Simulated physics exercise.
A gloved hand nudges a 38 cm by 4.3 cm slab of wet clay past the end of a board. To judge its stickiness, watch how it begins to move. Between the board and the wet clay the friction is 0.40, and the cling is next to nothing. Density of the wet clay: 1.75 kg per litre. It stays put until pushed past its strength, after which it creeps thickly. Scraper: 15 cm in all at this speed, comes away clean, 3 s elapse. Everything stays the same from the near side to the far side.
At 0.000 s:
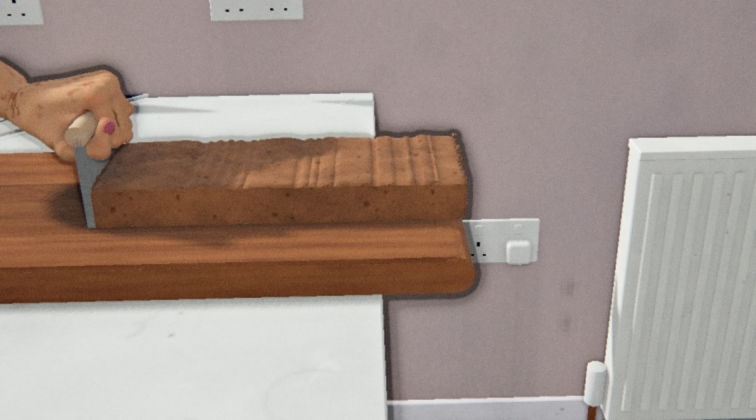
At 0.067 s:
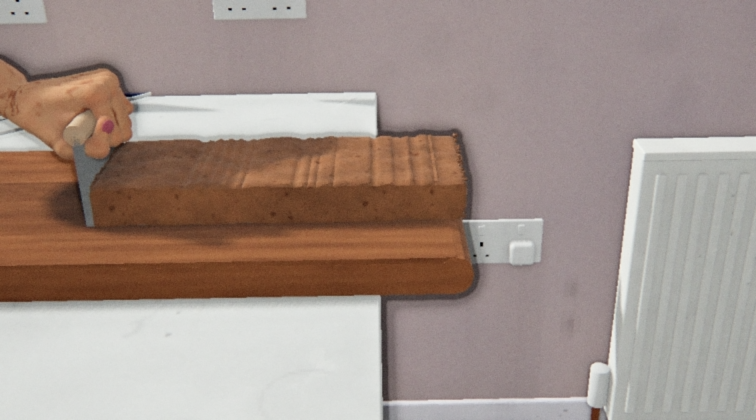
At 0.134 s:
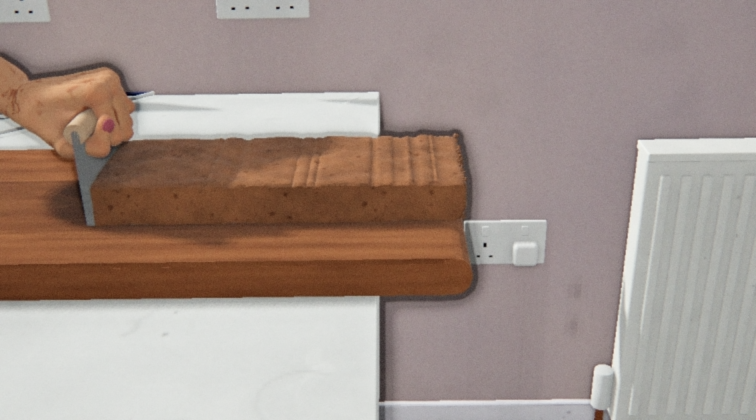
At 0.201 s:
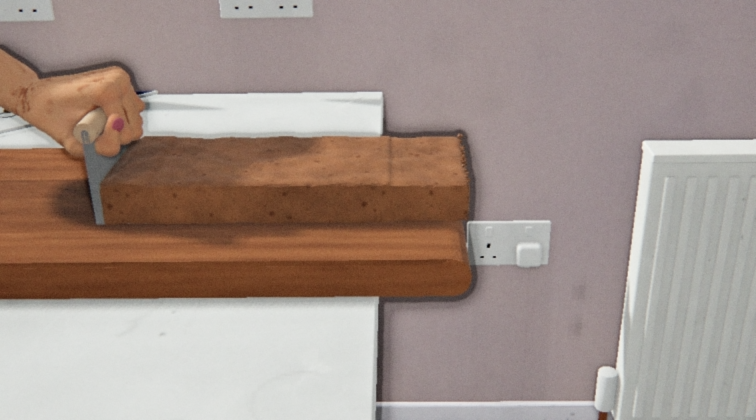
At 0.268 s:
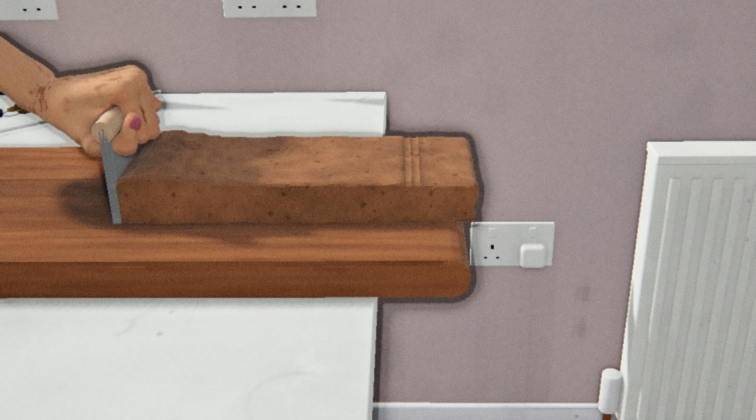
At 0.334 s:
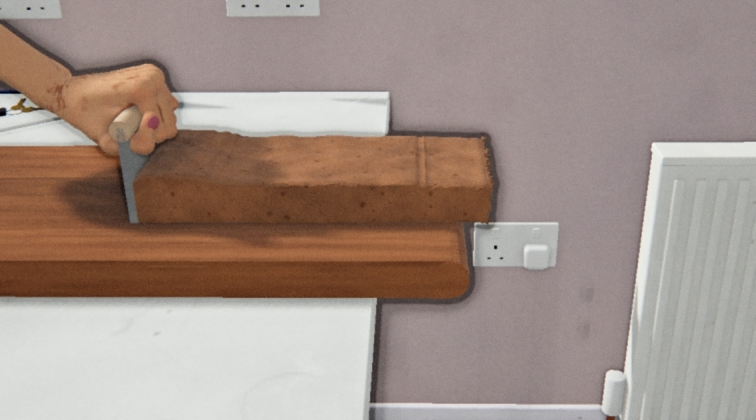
Against a mauve wall with sockets and a white radiator, a hand holds a scraper against the left end of a long brown block on a wooden board. At first the block stays put while ridges on its top change; then the hand pushes it slightly rightward, its front end slightly overhanging the board's edge.
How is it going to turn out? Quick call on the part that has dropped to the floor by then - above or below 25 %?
Above, I would say.
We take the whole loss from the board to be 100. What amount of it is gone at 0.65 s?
My estimate: Some 80 per cent.
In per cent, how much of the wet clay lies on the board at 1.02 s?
Close to 65 percent.
By 0.65 s, 69 % lies on the board and 0 % has fallen.
By 1.02 s, 64 % lies on the board and 36 % has fallen.
By 1.39 s, 64 % lies on the board and 36 % has fallen.
By 1.76 s, 64 % lies on the board and 36 % has fallen.
By 3.76 s, at the end, 64 % lies on the board and 36 % has fallen.
